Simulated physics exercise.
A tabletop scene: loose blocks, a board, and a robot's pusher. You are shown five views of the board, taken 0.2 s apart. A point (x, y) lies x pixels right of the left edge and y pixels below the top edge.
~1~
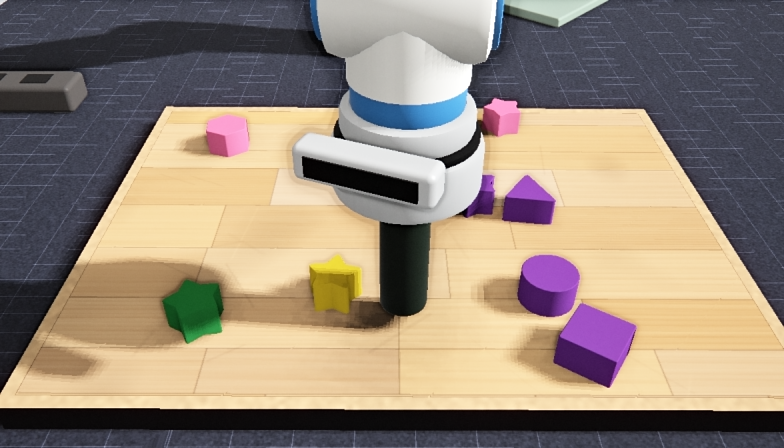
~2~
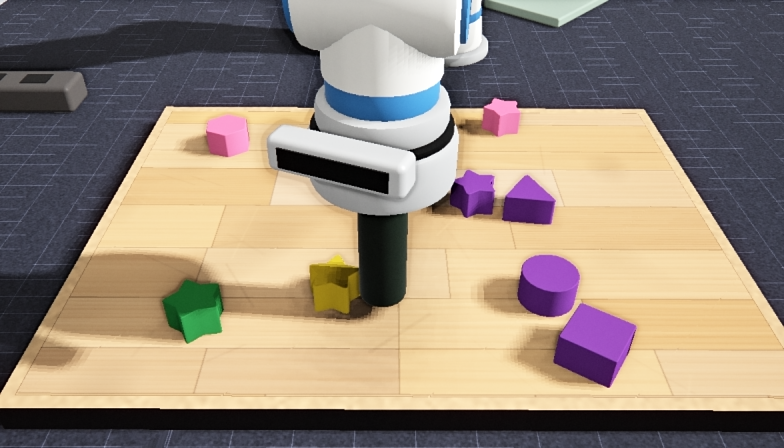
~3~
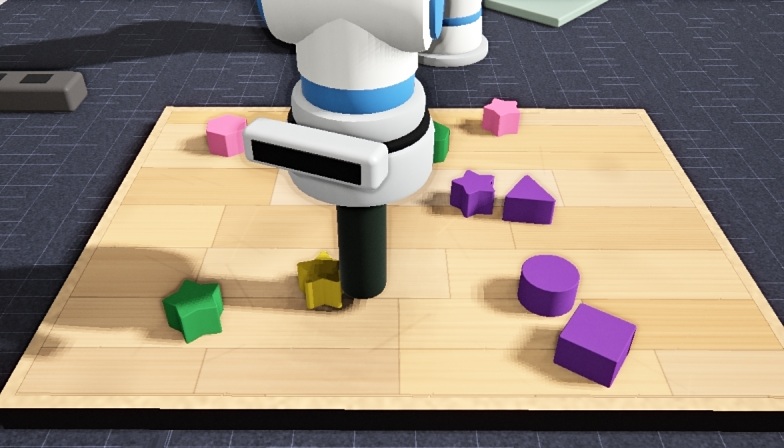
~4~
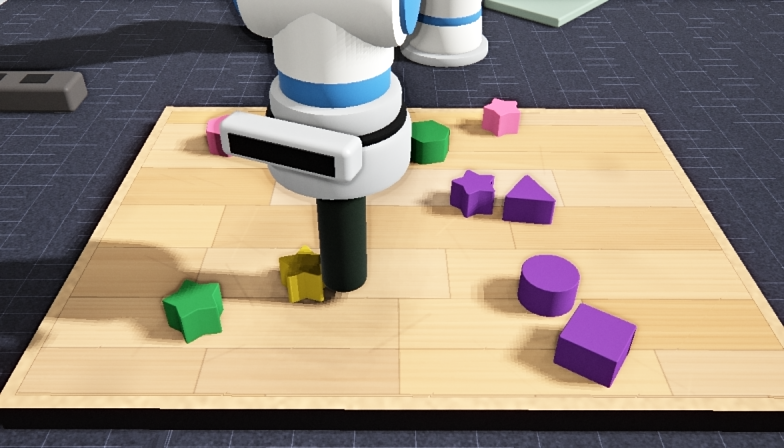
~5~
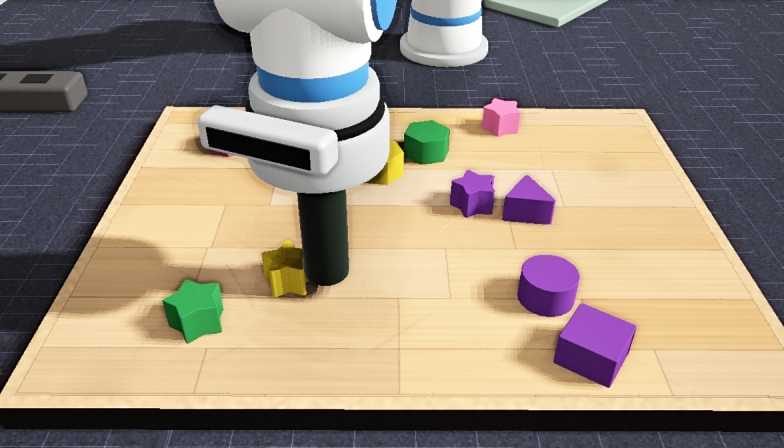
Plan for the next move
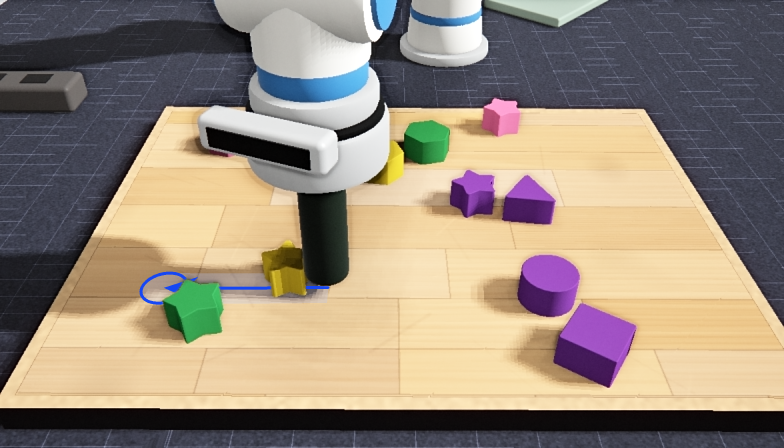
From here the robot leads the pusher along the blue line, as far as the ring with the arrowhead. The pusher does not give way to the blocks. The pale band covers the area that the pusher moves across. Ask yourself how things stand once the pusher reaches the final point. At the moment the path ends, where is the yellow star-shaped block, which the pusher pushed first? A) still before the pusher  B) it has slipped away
A - still before the pusher.
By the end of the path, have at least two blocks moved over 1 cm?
No, that is not how it ends up.
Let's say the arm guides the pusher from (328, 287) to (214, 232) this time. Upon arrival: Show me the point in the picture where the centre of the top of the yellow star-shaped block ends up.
That would be at about pixel (200, 236).
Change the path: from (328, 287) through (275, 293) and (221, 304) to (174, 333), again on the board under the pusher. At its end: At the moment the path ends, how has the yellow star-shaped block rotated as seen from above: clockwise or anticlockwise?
The twist is clockwise.
Drawn move, from (328, 287) directly to (164, 288).
What follows on the original path. One third of the way, pusher (270, 274); yellow star-shaped block (231, 255).
Two thirds of the way, pusher (214, 274); yellow star-shaped block (176, 253).
At the end, pusher (160, 273); green star-shaped block still; yellow star-shaped block (128, 249), turned 20° clockwise.
